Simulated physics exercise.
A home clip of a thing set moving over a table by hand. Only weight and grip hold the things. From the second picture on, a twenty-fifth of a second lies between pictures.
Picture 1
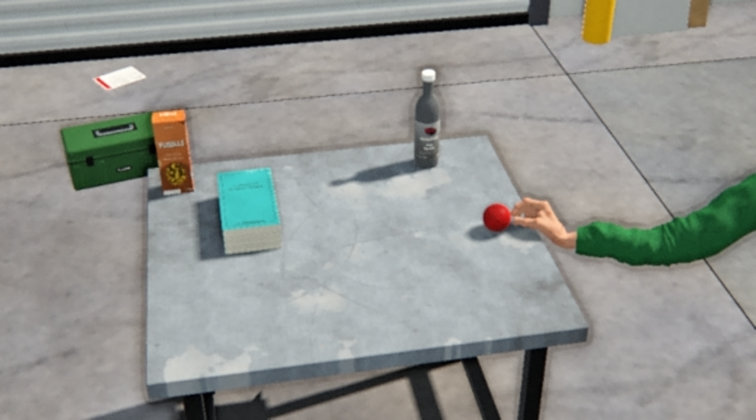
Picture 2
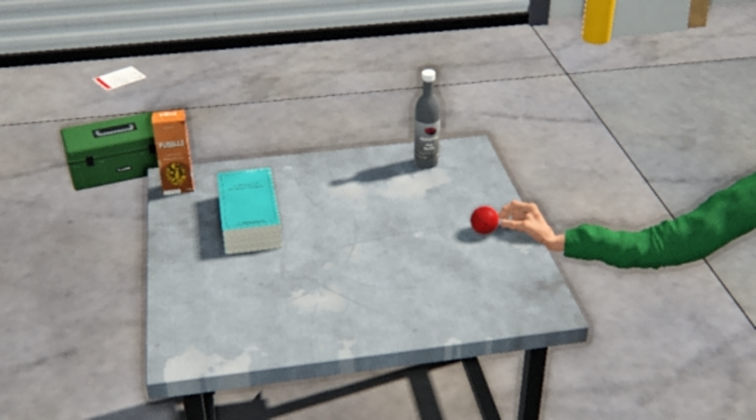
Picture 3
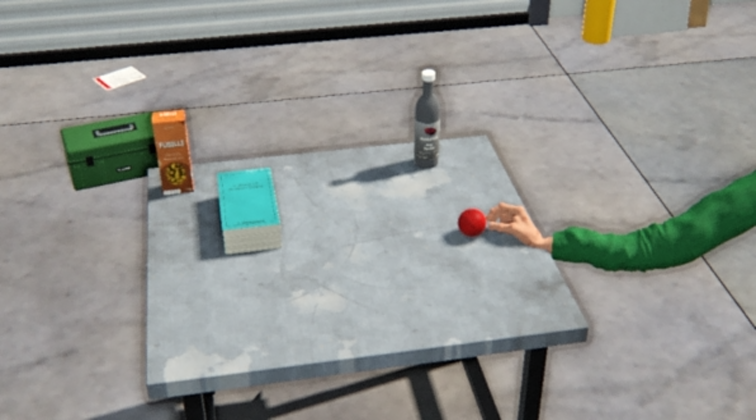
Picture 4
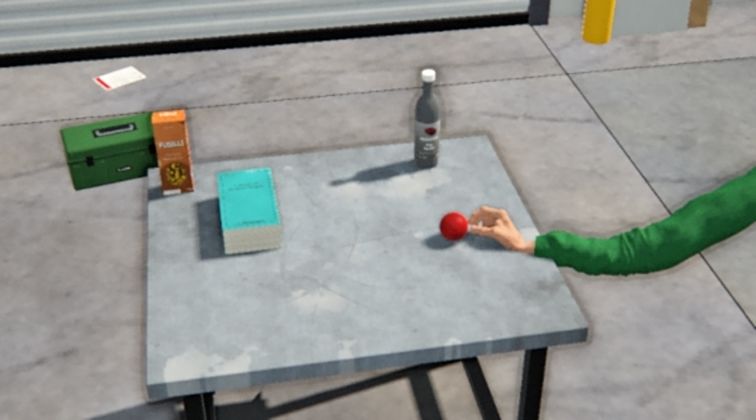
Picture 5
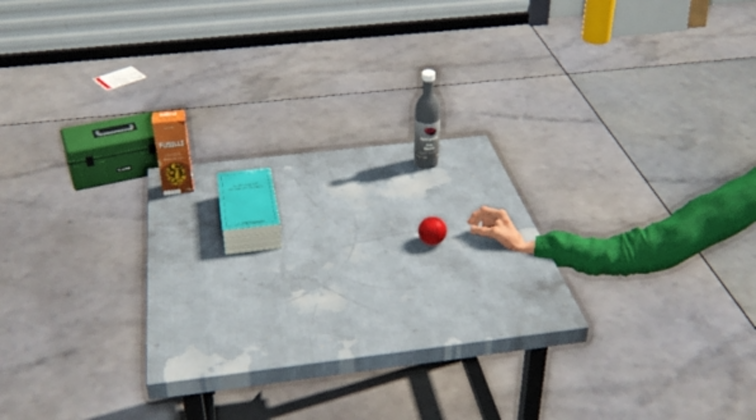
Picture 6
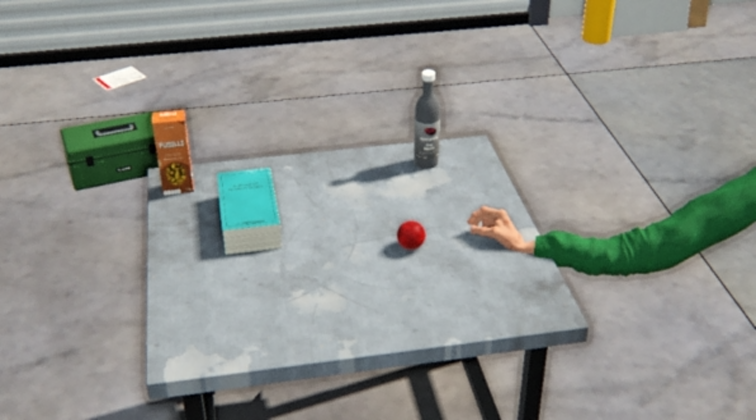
A red ball is pushed left across the table by a hand, then rolls free.
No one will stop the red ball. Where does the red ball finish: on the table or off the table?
The red ball goes over the edge.
Then, 0.20 s after the last picture, red ball rolled well along near (304, 257).
Then, 0.40 s after the last picture, red ball rolled well along near (195, 279).
Then, 0.70 s after the last picture, red ball now off the table.
Then, 0.90 s after the last picture, things are still on the move.
By the end, off the table, red ball.
